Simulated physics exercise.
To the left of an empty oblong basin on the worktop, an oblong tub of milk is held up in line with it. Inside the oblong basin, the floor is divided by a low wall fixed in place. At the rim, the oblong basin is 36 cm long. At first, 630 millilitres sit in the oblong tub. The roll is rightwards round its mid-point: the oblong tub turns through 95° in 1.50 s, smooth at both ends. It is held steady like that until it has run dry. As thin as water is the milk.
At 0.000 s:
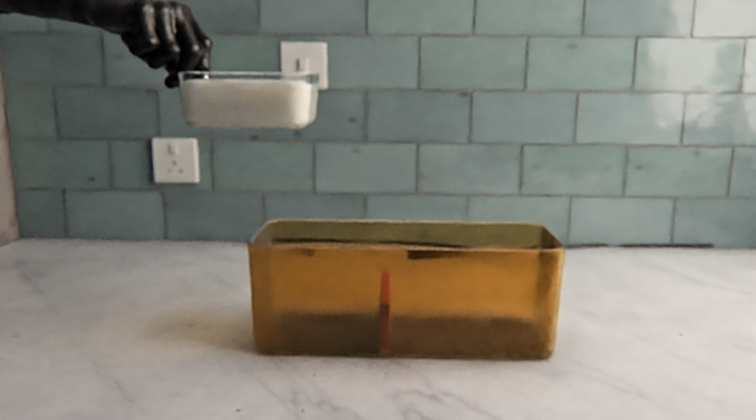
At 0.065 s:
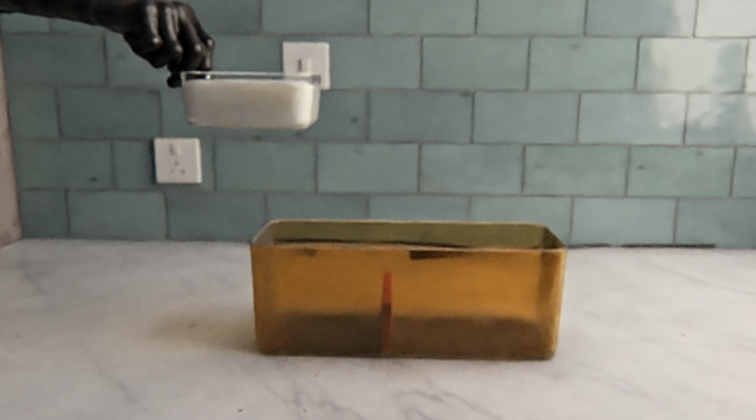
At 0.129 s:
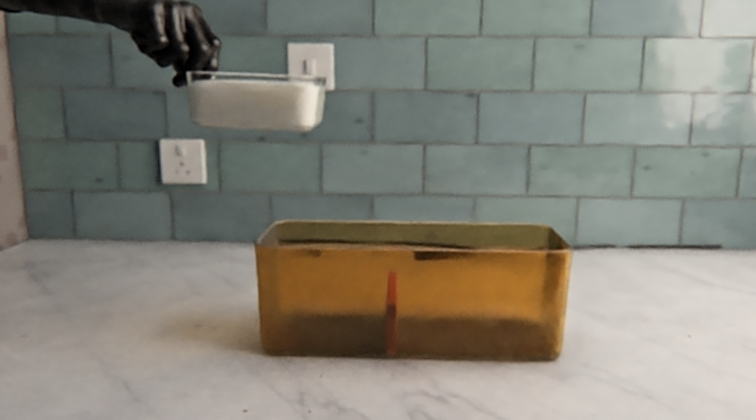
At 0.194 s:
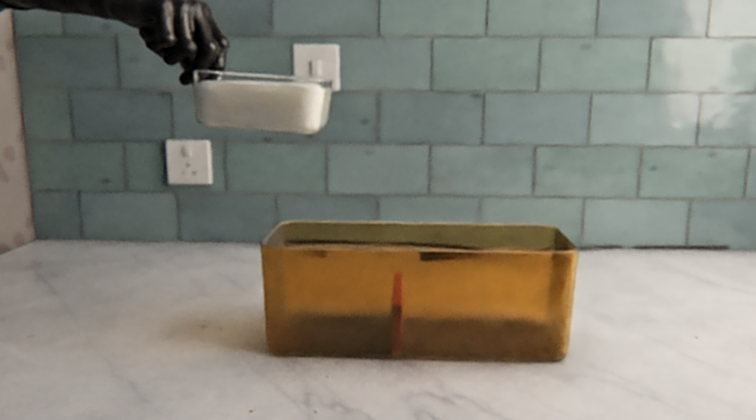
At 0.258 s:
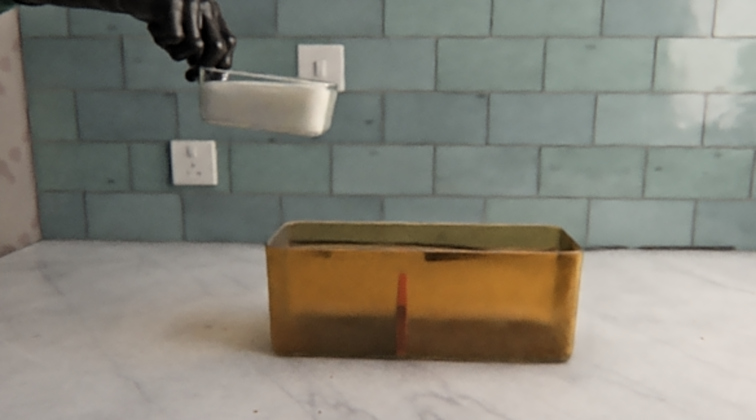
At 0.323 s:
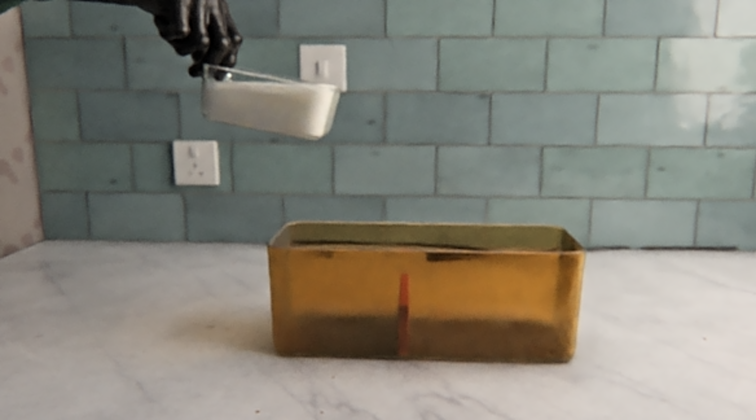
A dark hand tilts a clear tub of milk slightly rightwards above an amber basin.
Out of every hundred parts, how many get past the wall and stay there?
About 44 out of 100.
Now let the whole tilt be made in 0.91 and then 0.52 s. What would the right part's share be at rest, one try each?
40 and 15 %.
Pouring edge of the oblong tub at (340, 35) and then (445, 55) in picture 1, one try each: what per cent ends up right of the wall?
I'd say 70 percent on the first go, 95 percent on the next.
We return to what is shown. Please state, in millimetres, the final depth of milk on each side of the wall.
Roughly 18 mm on the left side and 12 mm on the right side.
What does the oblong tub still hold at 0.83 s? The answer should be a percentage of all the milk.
About 40 percent.
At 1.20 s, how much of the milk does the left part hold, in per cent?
Reading: Approx. 38 per cent.
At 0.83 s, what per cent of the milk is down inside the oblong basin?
Near 24 in a hundred.
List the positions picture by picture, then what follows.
In the first picture, it leans 0°; its right rim is at (314, 76); the milk meets the walls at (193, 81) and (313, 83); the oblong basin's rim runs from (258, 233) to (553, 237); the wall's top is at (386, 287).
In the second picture, it leans 0°; its right rim is at (316, 76); the milk meets the walls at (195, 81) and (315, 83).
In the third picture, it leans 2°; its right rim is at (322, 79); the milk meets the walls at (201, 82) and (320, 85).
In the fourth picture, it leans 4°; its right rim is at (328, 82); the milk meets the walls at (207, 83) and (327, 86).
In the fifth picture, it leans 7°; its right rim is at (334, 86); the milk meets the walls at (213, 83) and (331, 86).
In the sixth picture, it leans 10°; its right rim is at (336, 90); the milk meets the walls at (216, 85) and (336, 87).
After 0.83 s the tilt is 55° and 39 per cent is still to pour, 13 is left of the wall and 11 right of it.
After 1.20 s the tilt is 86° and 9 per cent is still to pour, 38 is left of the wall and 44 right of it.
After 1.58 s the tilt is 95° and 1 per cent is still to pour, 50 is left of the wall and 44 right of it.
After 2.00 s the tilt is 95° and 0 per cent is still to pour, 52 is left of the wall and 44 right of it.
In the end 52 per cent lies left of the wall, 44 right of it and 3 outside.
